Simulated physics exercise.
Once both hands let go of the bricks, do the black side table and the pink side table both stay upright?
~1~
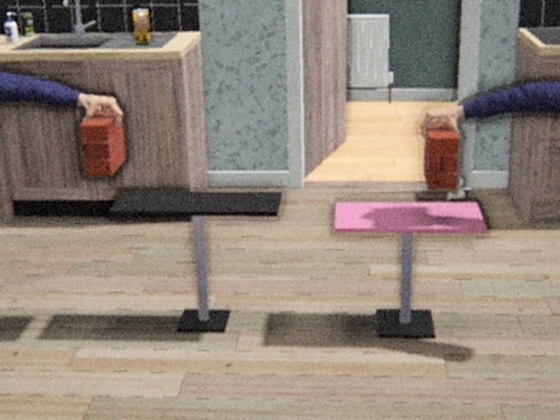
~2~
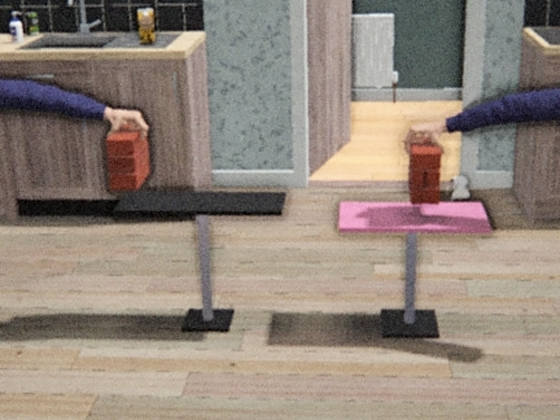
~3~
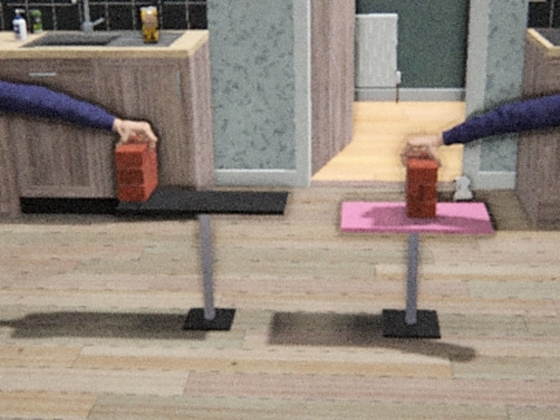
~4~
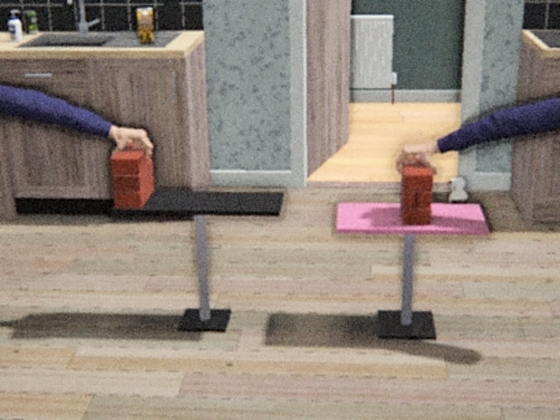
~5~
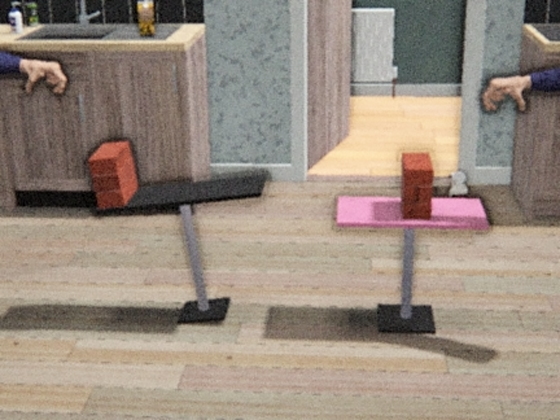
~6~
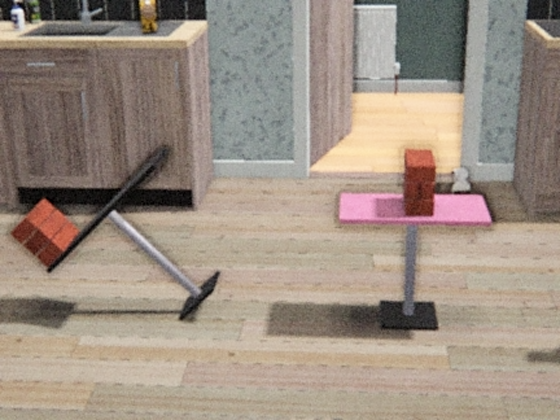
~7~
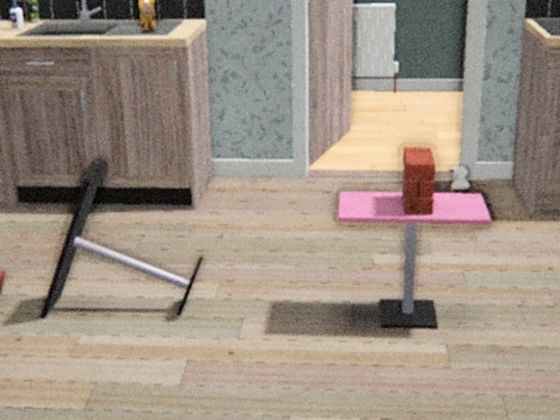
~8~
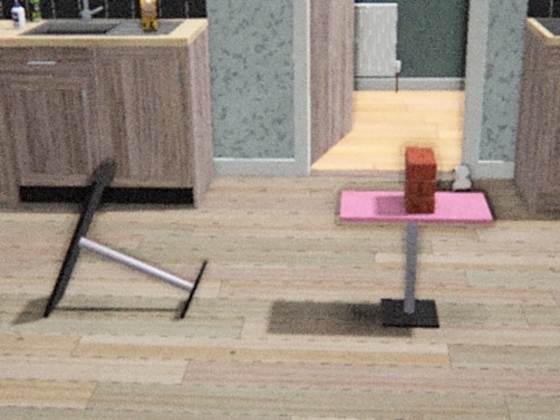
No, only the pink side table stays flat on its foot with its bricks on top. The black side table tips over to the left and its bricks slide off.
